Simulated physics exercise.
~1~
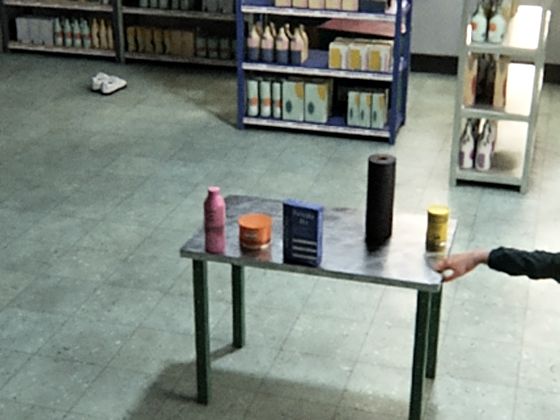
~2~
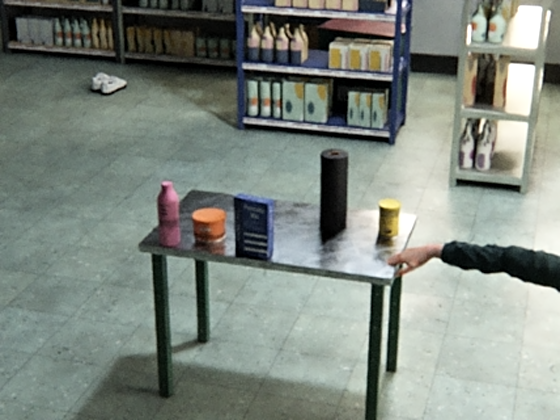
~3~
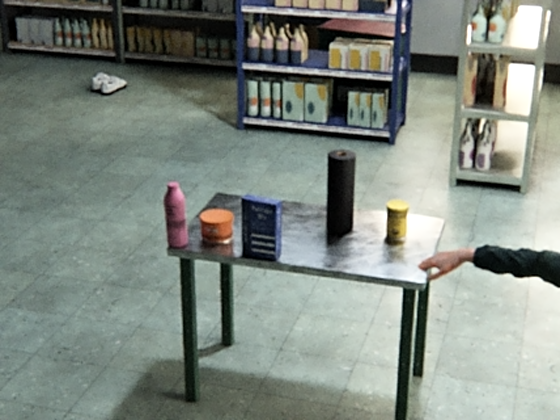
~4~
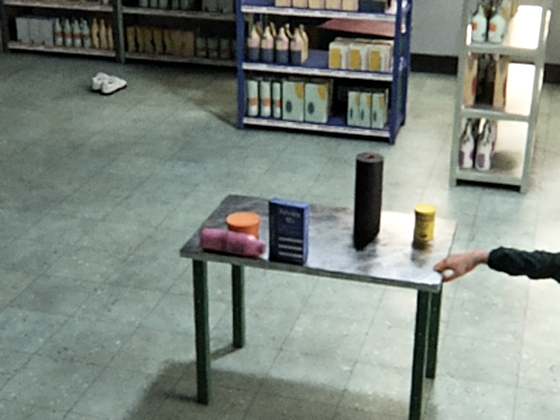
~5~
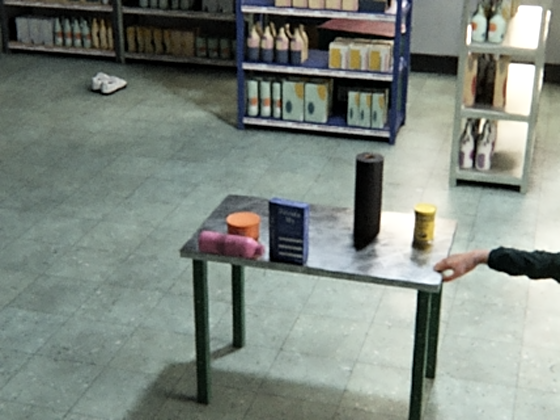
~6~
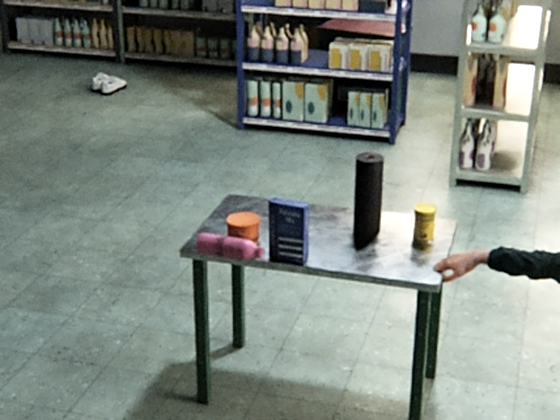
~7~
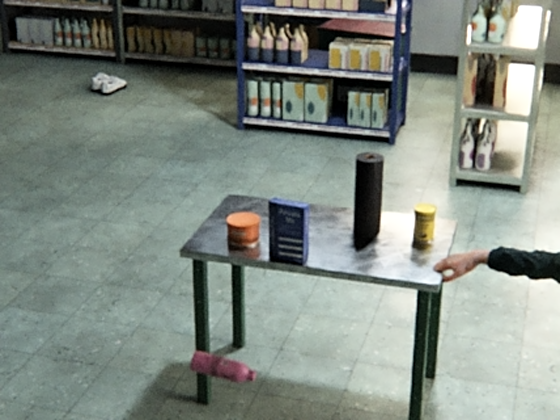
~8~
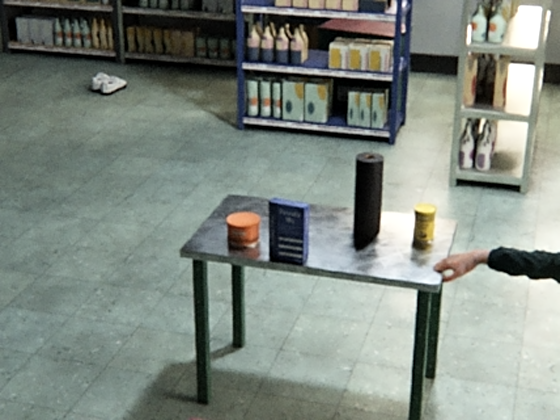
A pink bottle tips over and falls off a table that a hand jerks left, then right.
